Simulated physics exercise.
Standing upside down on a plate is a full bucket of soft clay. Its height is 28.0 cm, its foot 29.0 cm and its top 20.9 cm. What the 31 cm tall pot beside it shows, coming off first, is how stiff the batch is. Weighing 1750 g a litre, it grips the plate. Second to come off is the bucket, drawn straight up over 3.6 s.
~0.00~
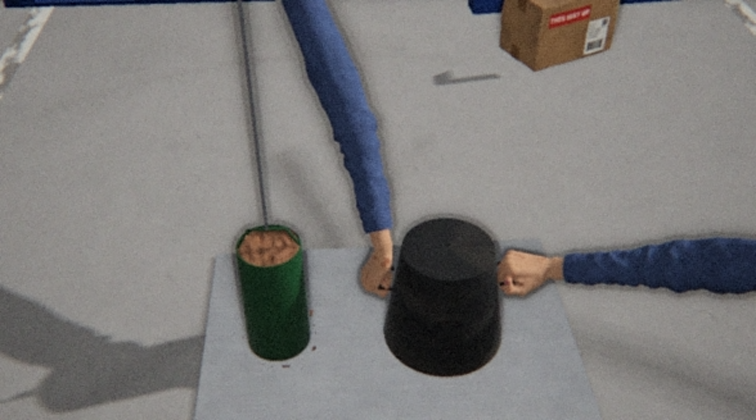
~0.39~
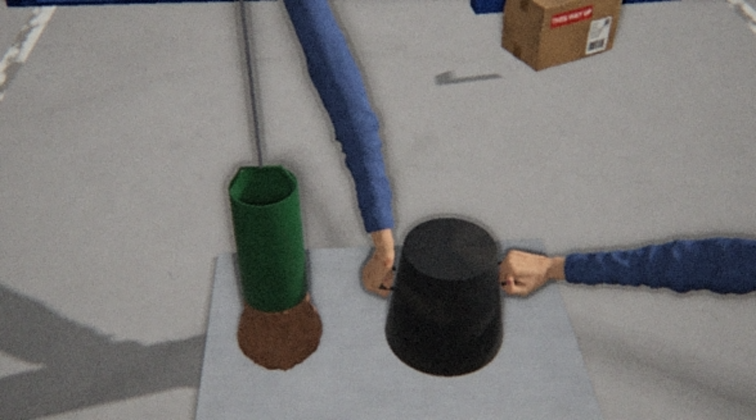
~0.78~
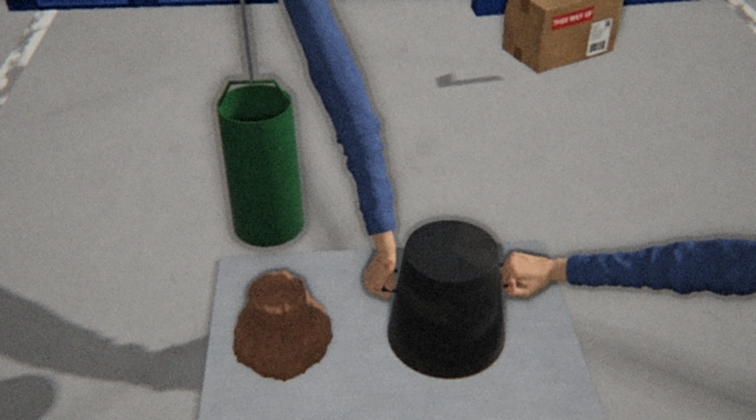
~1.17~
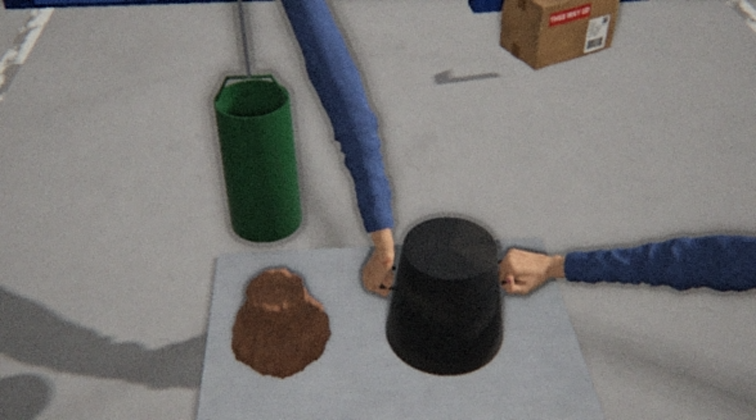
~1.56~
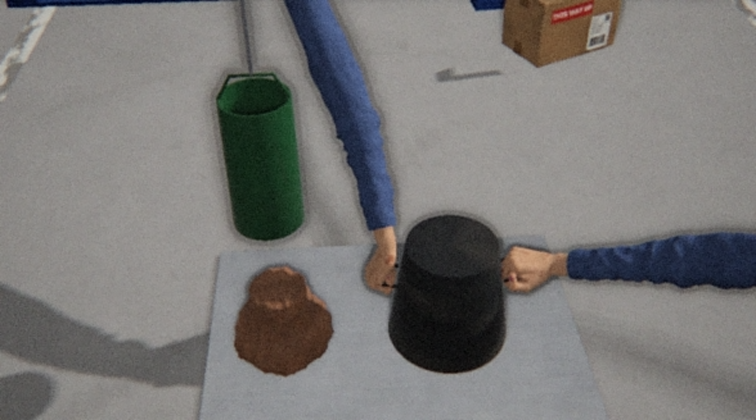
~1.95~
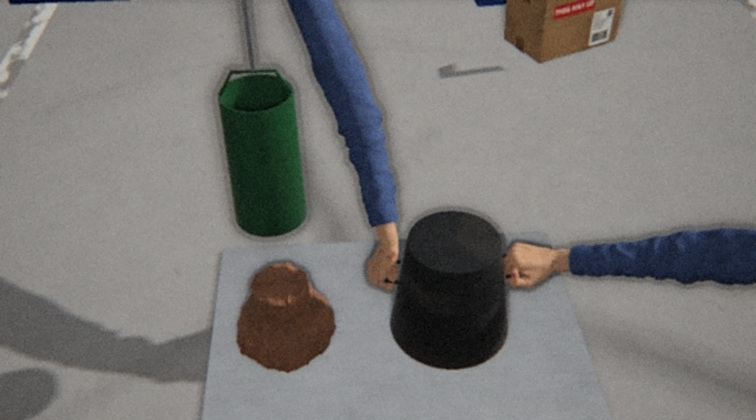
On a grey floor, a green tube lifts off a slumping brown mound, then hangs nearly still while hands hold a black bucket.
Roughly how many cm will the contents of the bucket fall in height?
About 8 cm.
After 2.8 s, the bucket is up 6.0 cm; the soft clay has come down 3.2 cm to 25 cm and is 32 cm wide.
After 3.7 s, the bucket is up 17 cm; the soft clay has come down 7.5 cm to 20 cm and is 37 cm wide.
After 4.6 s, the bucket is up 28 cm; the soft clay has come down 7.7 cm to 20 cm and is 37 cm wide.
After 5.7 s, the bucket is clear; the soft clay has come down 7.8 cm to 20 cm and is 37 cm wide.
After 6.2 s, at rest, the bucket is clear; the soft clay has come down 7.8 cm to 20 cm and is 37 cm wide.
